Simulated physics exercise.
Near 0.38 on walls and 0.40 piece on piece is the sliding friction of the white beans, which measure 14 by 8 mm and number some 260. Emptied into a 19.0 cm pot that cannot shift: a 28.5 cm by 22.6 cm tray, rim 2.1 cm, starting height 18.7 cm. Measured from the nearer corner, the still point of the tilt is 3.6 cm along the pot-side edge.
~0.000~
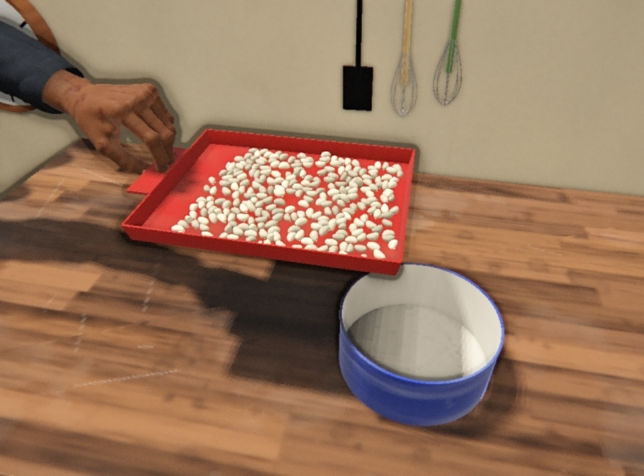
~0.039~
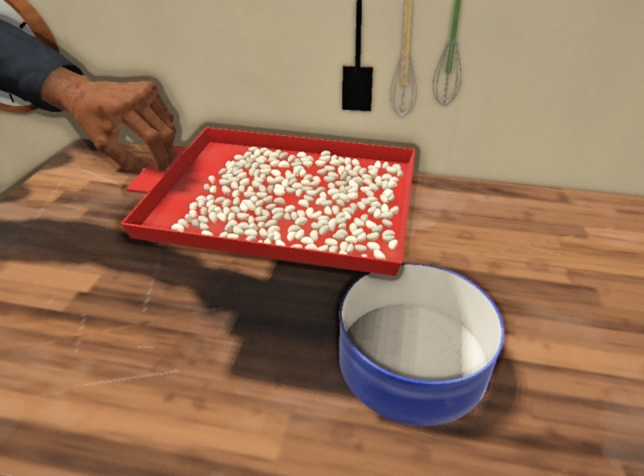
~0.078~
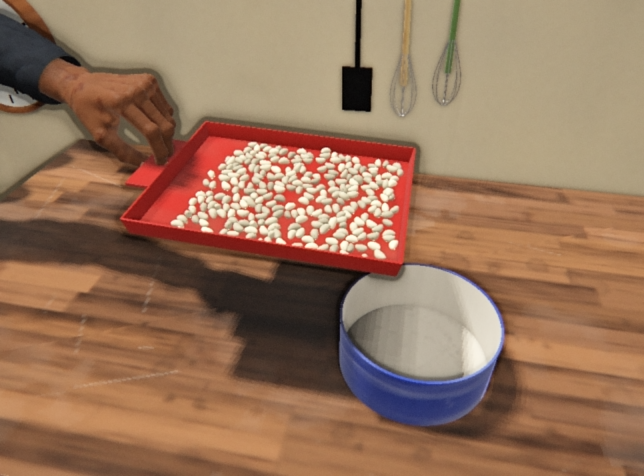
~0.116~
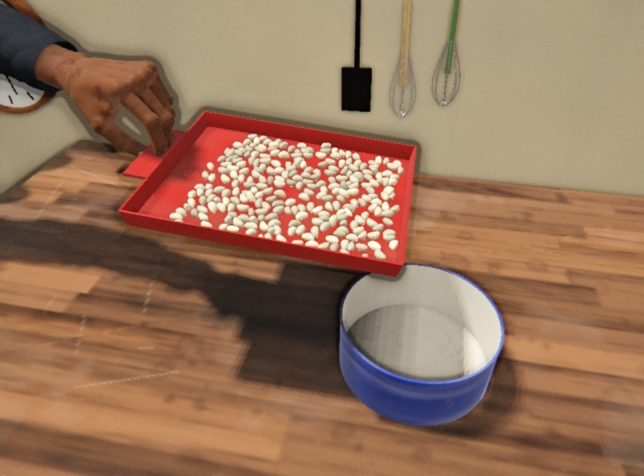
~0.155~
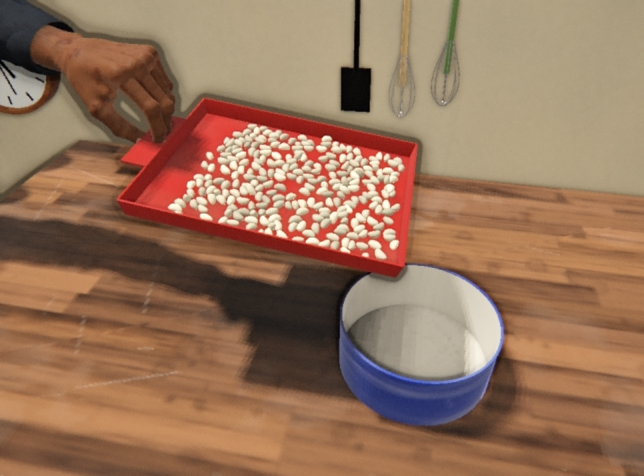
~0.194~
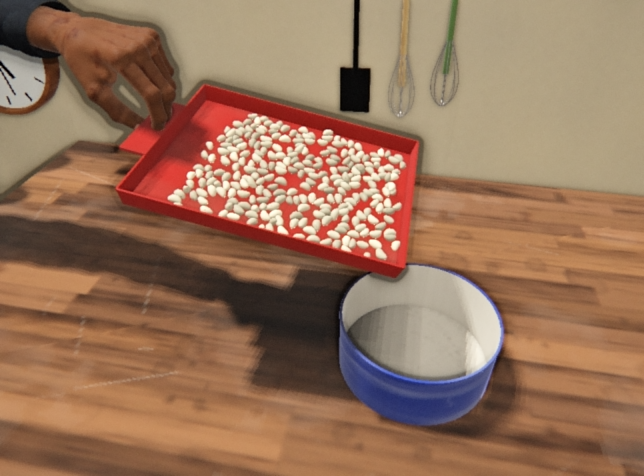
A wooden countertop against a beige wall is seen from slightly above by a still camera. A hand in a dark sleeve holds a red tray of white beans at the left, beside a blue pot with a pale inside, while a black spatula and two whisks hang behind. The hand rises, lifting the tray's left side so it slants down toward the pot, and the beans barely shift.
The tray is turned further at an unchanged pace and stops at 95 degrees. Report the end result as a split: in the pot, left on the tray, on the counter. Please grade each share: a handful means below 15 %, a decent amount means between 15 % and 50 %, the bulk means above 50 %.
Pot: The bulk, left on the tray: A handful, counter: A handful.
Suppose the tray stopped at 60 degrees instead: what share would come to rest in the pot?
It would land at about 40 percent.
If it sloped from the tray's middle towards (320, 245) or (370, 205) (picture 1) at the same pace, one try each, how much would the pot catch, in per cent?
Estimate: Some 55 % and some 60 % respectively.
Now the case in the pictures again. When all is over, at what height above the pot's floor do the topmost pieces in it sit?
Roughly 2.5 cm.
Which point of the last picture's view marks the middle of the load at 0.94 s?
Approximately (429, 249) in the final picture.
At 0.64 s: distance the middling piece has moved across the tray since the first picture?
Roughly 7 cm.
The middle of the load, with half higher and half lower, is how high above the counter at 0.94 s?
The halfway line is at about 20 cm.
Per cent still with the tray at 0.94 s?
Value: About 65%.
After 0.64 s, tilt 52 degrees; the tray holds 100 %, the pot 0 %.
After 0.94 s, tilt 79 degrees; the tray holds 65 %, the pot 10 %.
Then, at 1.33 s, tilt 95 degrees; the tray holds 5 %, the pot 85 %.
By 2.2 s all is still; pot 95 %, tray 0 %, counter 5 %.
